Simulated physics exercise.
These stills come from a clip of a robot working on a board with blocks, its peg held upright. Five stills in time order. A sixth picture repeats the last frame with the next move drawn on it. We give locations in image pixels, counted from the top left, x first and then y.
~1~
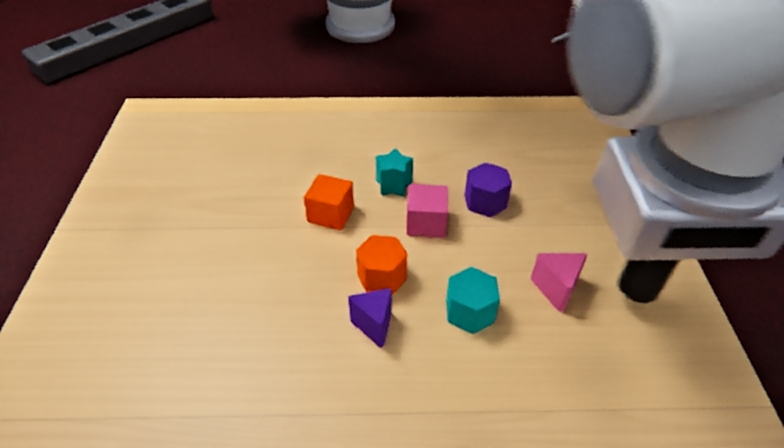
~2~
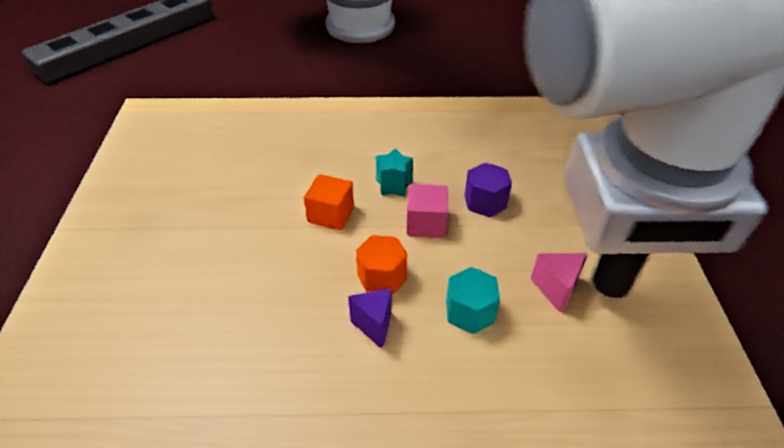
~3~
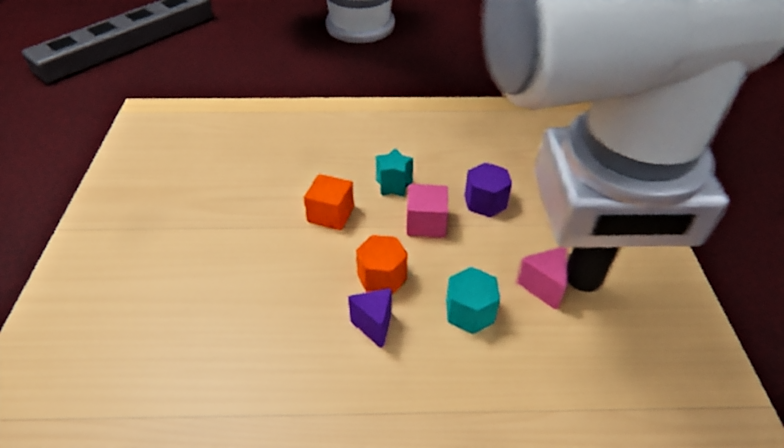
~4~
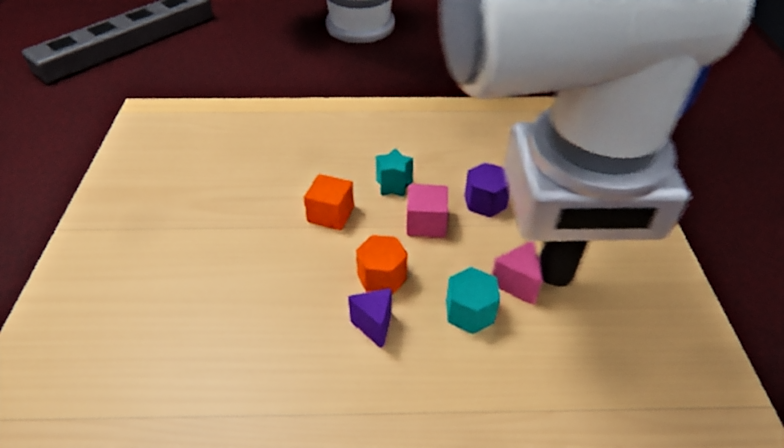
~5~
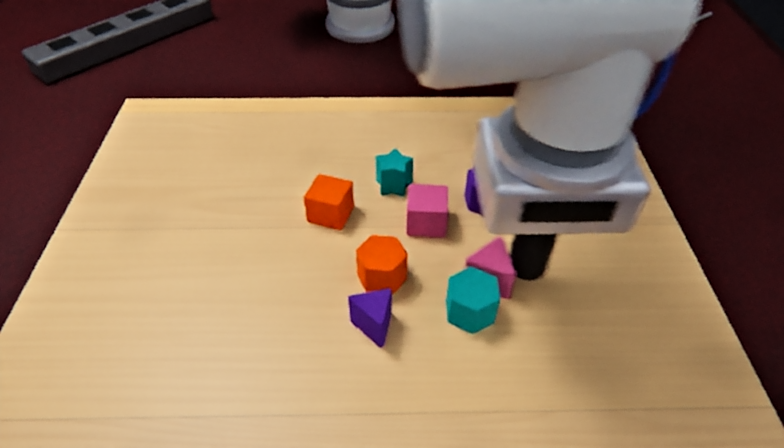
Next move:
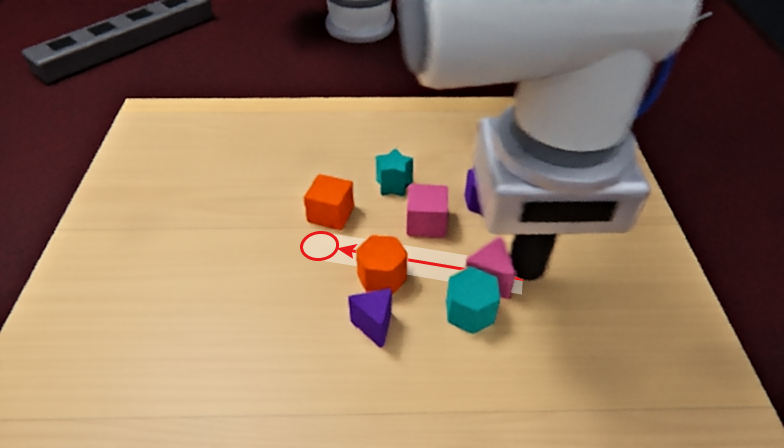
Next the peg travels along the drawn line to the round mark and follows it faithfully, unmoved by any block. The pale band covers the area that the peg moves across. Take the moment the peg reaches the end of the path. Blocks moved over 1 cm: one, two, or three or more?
My prediction: Two blocks.
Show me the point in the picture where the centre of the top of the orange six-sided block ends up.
Near (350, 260).
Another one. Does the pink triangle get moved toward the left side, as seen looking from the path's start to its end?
I'd say yes.
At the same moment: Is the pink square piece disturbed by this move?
At the end of the path, it will still be in place.
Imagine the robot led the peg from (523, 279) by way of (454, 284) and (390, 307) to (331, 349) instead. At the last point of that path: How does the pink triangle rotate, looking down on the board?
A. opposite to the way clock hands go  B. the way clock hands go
B.
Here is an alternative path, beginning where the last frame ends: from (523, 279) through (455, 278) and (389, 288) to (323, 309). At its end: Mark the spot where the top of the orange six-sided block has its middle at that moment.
Its top middle is near (313, 249).
The line goes straight from (523, 279) to (320, 246).
On the path given first. One third of the way, peg at (455, 254); pink triangle at (424, 253), turned 25° anticlockwise.
Two thirds of the way, peg at (384, 242); orange six-sided block at (358, 258), turned 40° clockwise; pink triangle at (402, 265), turned 60° anticlockwise.
At the end, peg at (318, 232); orange six-sided block at (350, 260), turned 15° clockwise; pink square piece unmoved; turquoise six-sided block unmoved; pink triangle at (402, 265), turned 60° anticlockwise.
